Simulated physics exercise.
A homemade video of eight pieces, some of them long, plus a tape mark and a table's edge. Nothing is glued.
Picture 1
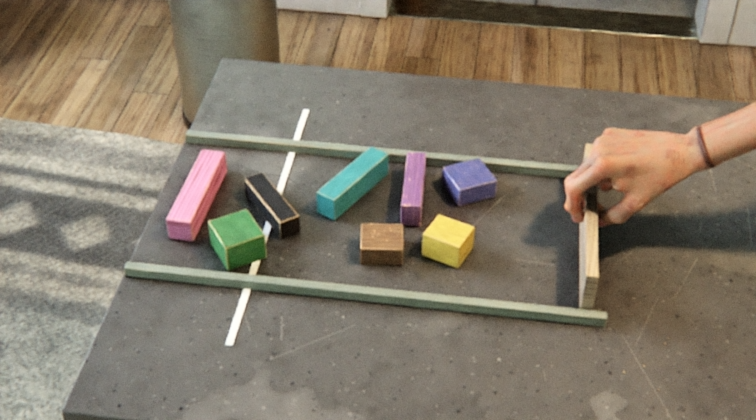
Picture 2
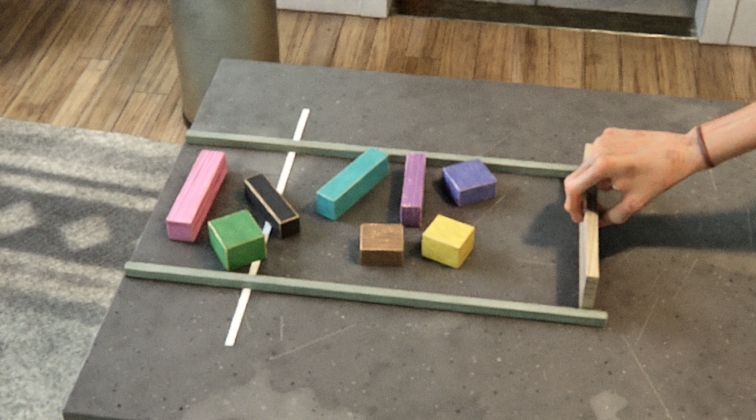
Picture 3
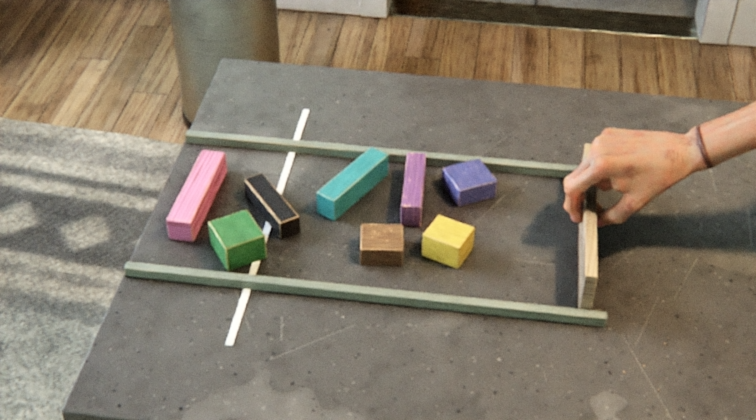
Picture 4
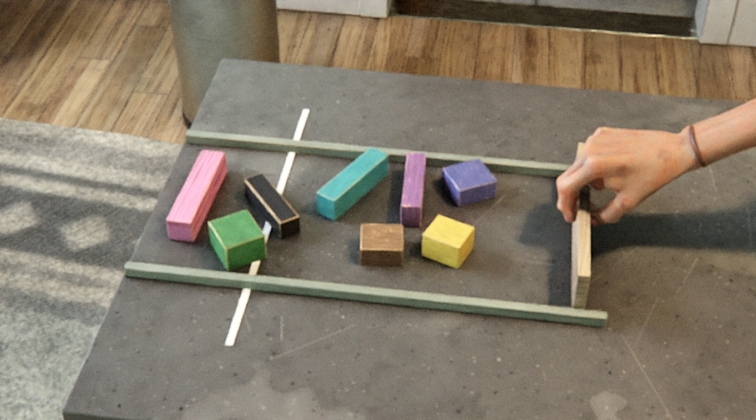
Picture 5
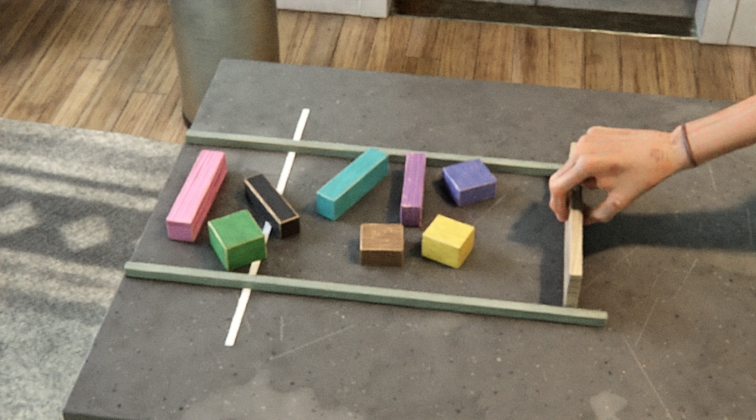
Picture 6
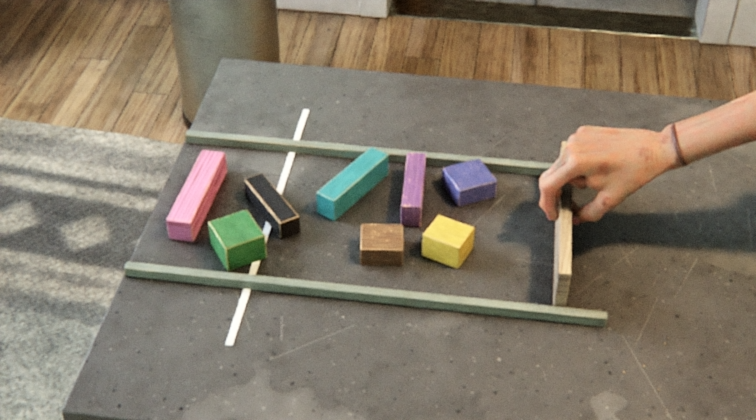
The clip shows eight colored blocks lying between two rails on a dark table, with a white strip crossing beneath them, as a hand slides an upright board slightly left from the right side while the blocks stay still.
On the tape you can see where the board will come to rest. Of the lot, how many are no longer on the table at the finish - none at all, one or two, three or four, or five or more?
By the finish, none at all are off it.
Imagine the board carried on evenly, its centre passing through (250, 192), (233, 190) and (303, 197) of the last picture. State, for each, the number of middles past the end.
That makes 1, 2, 0.
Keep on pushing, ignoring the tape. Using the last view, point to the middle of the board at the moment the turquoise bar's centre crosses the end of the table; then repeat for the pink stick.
Around (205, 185), then around (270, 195).
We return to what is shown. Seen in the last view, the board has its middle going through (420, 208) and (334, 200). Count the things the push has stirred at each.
At the first spot 5, then 7.
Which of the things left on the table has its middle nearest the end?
It is the pink stick.
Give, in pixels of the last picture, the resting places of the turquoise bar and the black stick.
Roughly (230, 186); the other one roughly (181, 201).
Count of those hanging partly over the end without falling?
1 is the number.
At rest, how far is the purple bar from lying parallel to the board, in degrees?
I'd say it's about 50° out of line.
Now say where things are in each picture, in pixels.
Pink stick (198, 194); green block (238, 240); black stick (272, 205); board (589, 224); tape (272, 213), in the first frame.
Green block (238, 240); turquoise bar (353, 183), in the second frame.
Black stick (272, 205); purple bar (414, 189), in the third frame.
Pink stick (198, 194); board (581, 224), in the fourth frame.
Green block (238, 240); brown block (382, 244), in the fifth frame.
Pink stick (198, 194); green block (238, 240); black stick (272, 205); board (563, 222); tape (272, 213), in the sixth frame.
Early on, none off yet; pink stick at rest near (198, 194); green block at rest near (238, 240); black stick at rest near (272, 205).
Finally, the number that fall off is zero.
